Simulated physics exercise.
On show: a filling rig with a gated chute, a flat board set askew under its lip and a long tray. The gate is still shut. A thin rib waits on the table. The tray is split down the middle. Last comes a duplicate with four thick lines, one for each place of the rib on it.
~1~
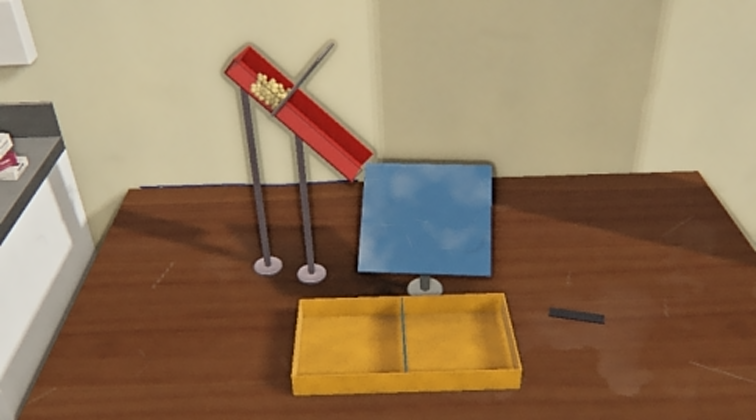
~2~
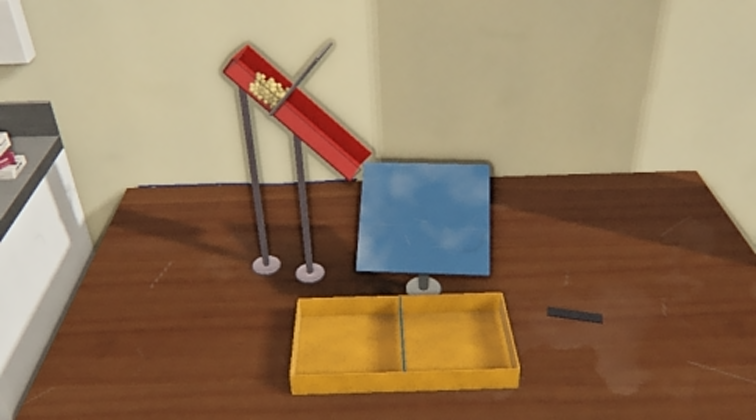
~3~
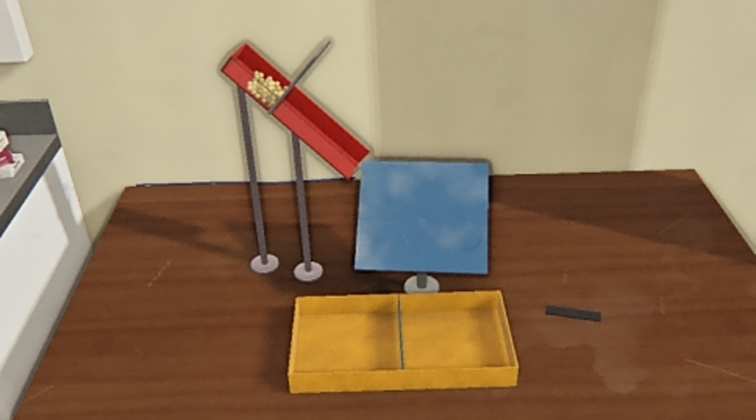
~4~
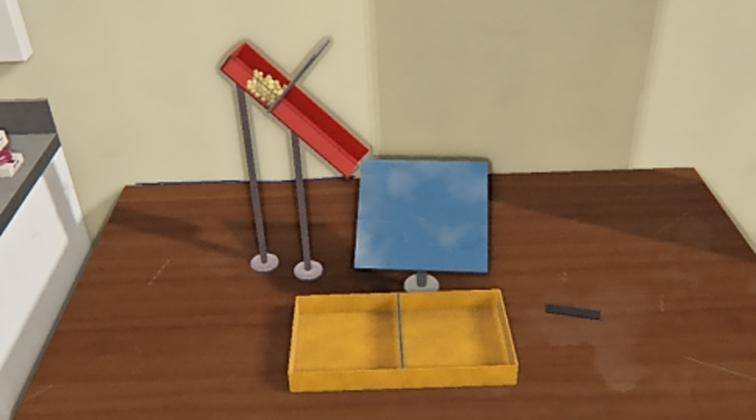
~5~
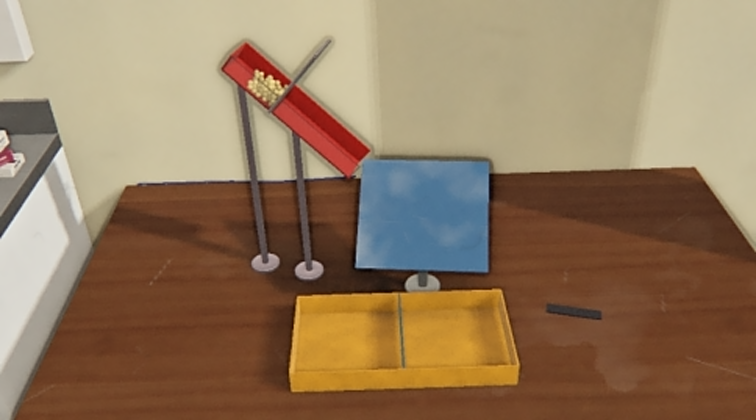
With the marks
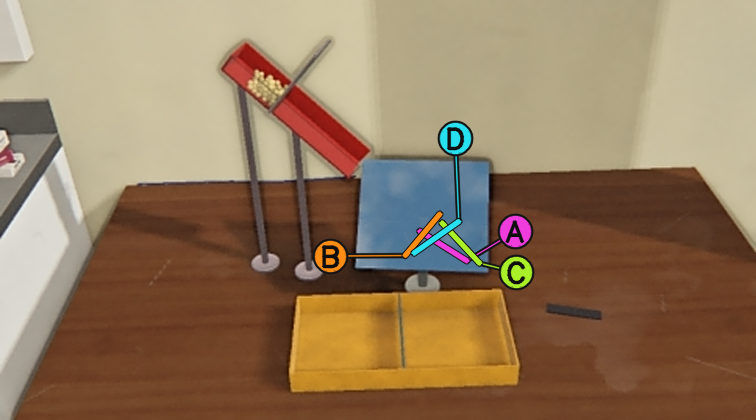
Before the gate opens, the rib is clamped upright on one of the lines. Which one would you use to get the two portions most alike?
D.
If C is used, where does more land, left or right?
More lands on the right.
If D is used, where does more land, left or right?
Left.
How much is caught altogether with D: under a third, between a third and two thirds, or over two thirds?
Over two thirds.
On the marked copy, line A from (419, 231) to (466, 260); line B from (439, 214) to (405, 255); line C from (441, 222) to (479, 263); line D from (458, 221) to (413, 253).
With A, of what is caught, a small share in the left half, the bulk in the right.
With B, of what is caught, the bulk in the left half, a small share in the right.
With C, of what is caught, a small share in the left half, all but a few in the right.
With D, of what is caught, close to two thirds in the left half, close to a third in the right.
